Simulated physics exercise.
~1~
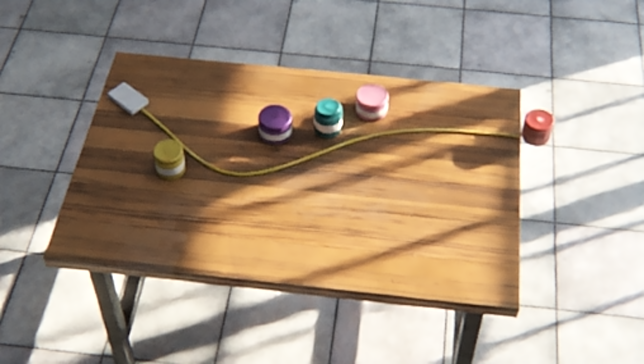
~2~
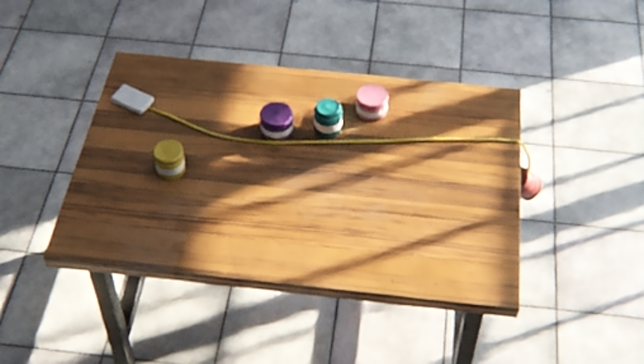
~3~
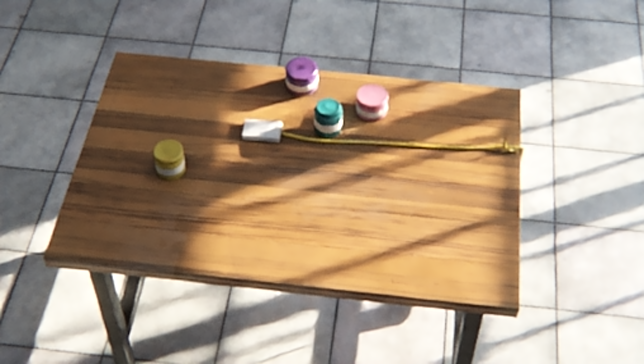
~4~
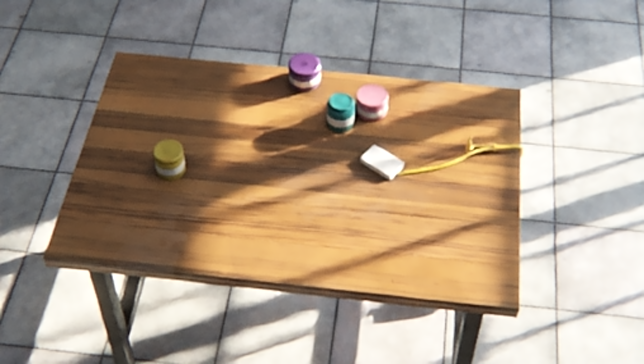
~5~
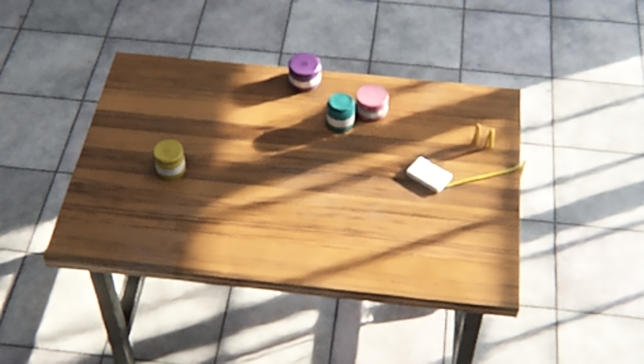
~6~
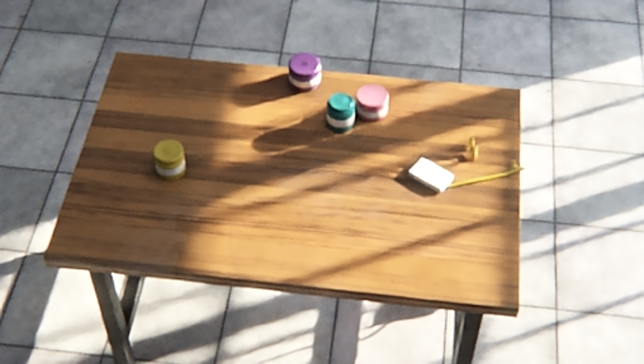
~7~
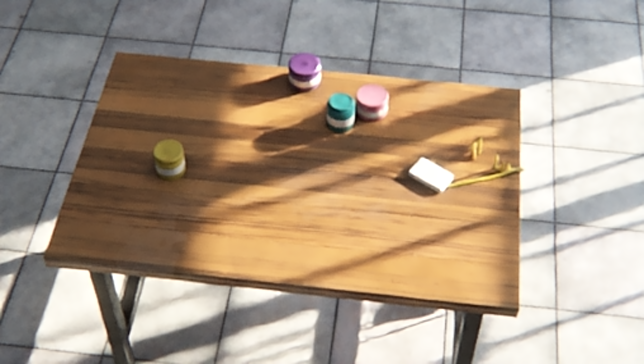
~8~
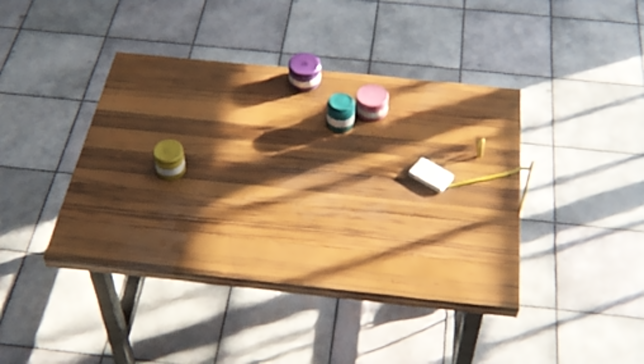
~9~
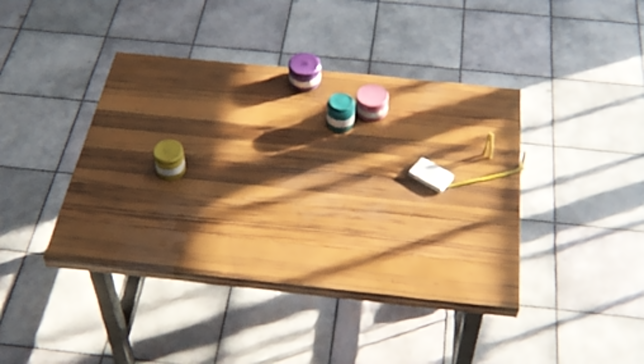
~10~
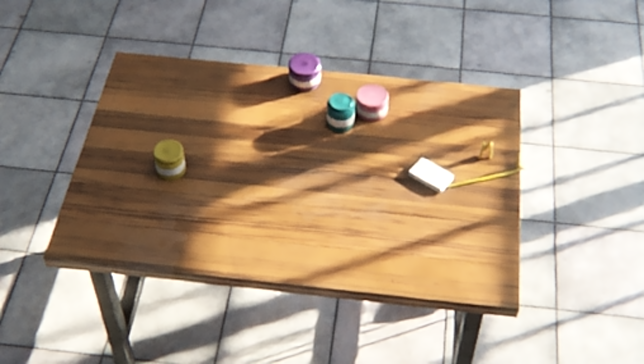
The clip shows a red speaker dropping over the right edge of a wooden table, its yellow cable dragging a white phone rightward as the purple canister and teal jar shift, until the phone rests near the right edge, the yellow and pink canisters still standing in place.
